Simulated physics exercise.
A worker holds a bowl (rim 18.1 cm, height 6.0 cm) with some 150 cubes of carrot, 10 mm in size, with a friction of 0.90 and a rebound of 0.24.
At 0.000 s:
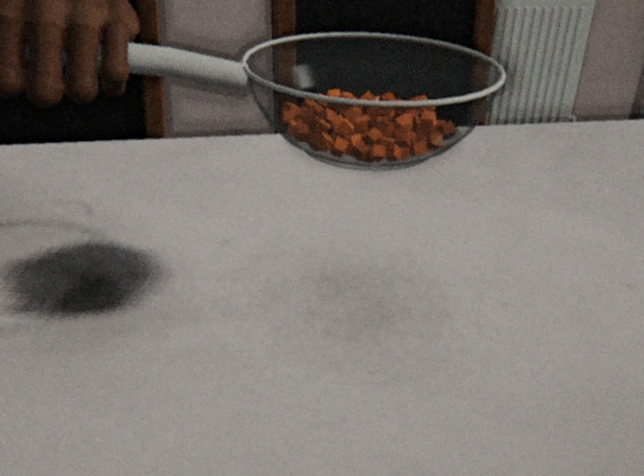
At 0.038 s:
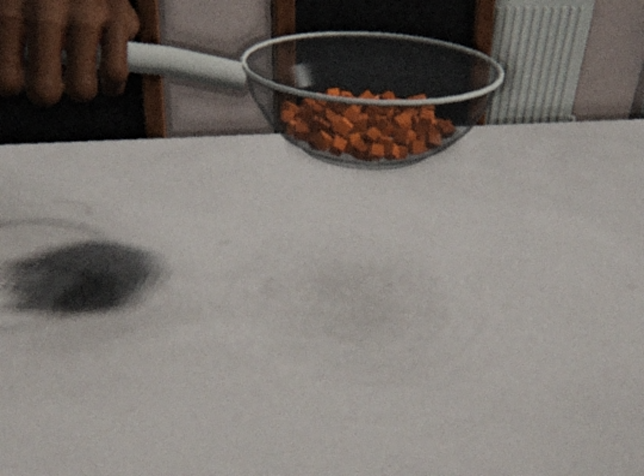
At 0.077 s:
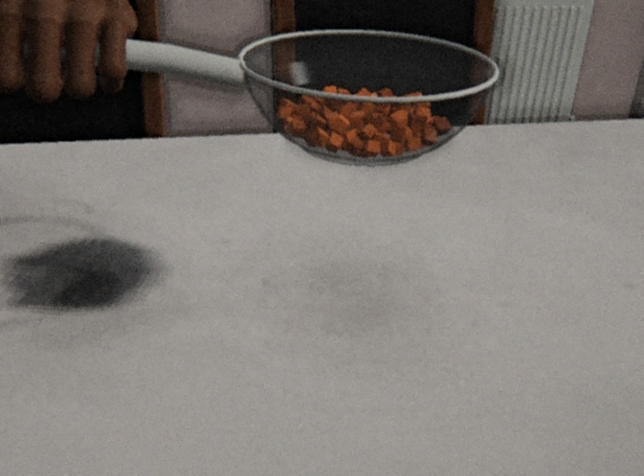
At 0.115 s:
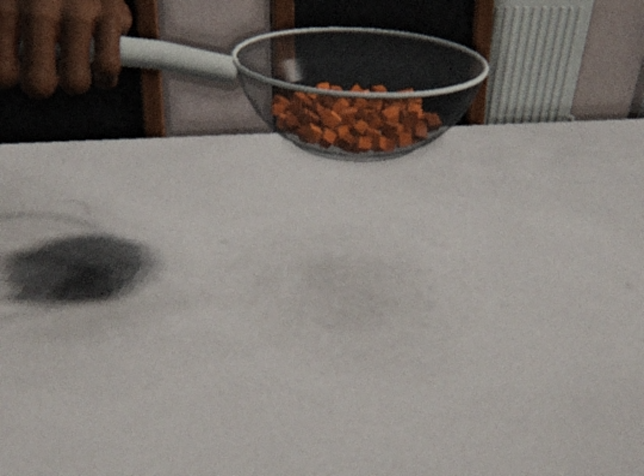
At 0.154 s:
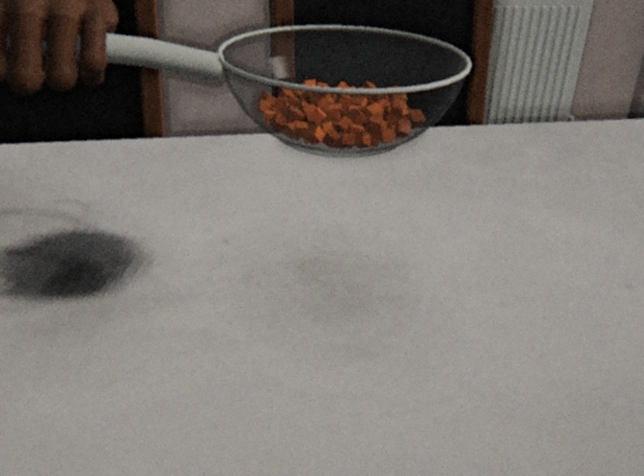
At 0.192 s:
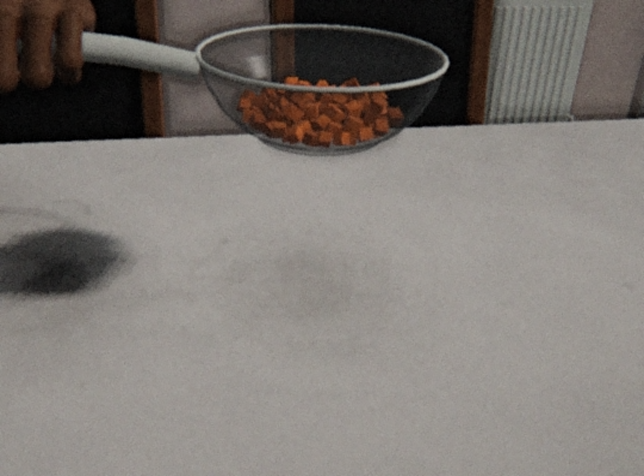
Above a pale tabletop, a hand at the left held a clear bowl of orange carrot cubes by its white handle, keeping it level while moving it a short way left, slowly at first, then faster.
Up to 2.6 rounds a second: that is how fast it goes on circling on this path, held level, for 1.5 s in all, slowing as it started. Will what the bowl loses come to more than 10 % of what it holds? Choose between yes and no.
I choose no.
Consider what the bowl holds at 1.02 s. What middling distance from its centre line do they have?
4.5 cm, give or take.
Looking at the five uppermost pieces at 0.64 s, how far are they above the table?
Roughly 18 cm.
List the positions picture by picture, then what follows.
The first picture shows bowl at (368, 117); tilt 0 degrees; moved 0.0 cm; top of the load at (347, 100).
The second picture shows bowl at (367, 116); tilt 0 degrees; moved 0.2 cm; top of the load at (365, 100).
The third picture shows bowl at (364, 113); tilt 0 degrees; moved 0.7 cm; top of the load at (362, 97).
The fourth picture shows bowl at (356, 108); tilt 0 degrees; moved 1.6 cm; top of the load at (355, 94).
The fifth picture shows bowl at (341, 104); tilt 0 degrees; moved 2.8 cm; top of the load at (342, 91).
The sixth picture shows bowl at (320, 103); tilt 0 degrees; moved 4.1 cm; top of the load at (303, 89). Its speed is now 0.48 m/s.
Then, at 0.64 s, bowl 100 %; middle of the pieces not yet landed near (308, 110).
After 1.02 s, bowl 100 %; middle of the pieces not yet landed near (312, 112).
Then, at 1.36 s, bowl 100 %; middle of the pieces not yet landed near (333, 111).
After 1.69 s, bowl 100 %; middle of the pieces not yet landed near (294, 124).
At rest (2.1 s), bowl 100 %.
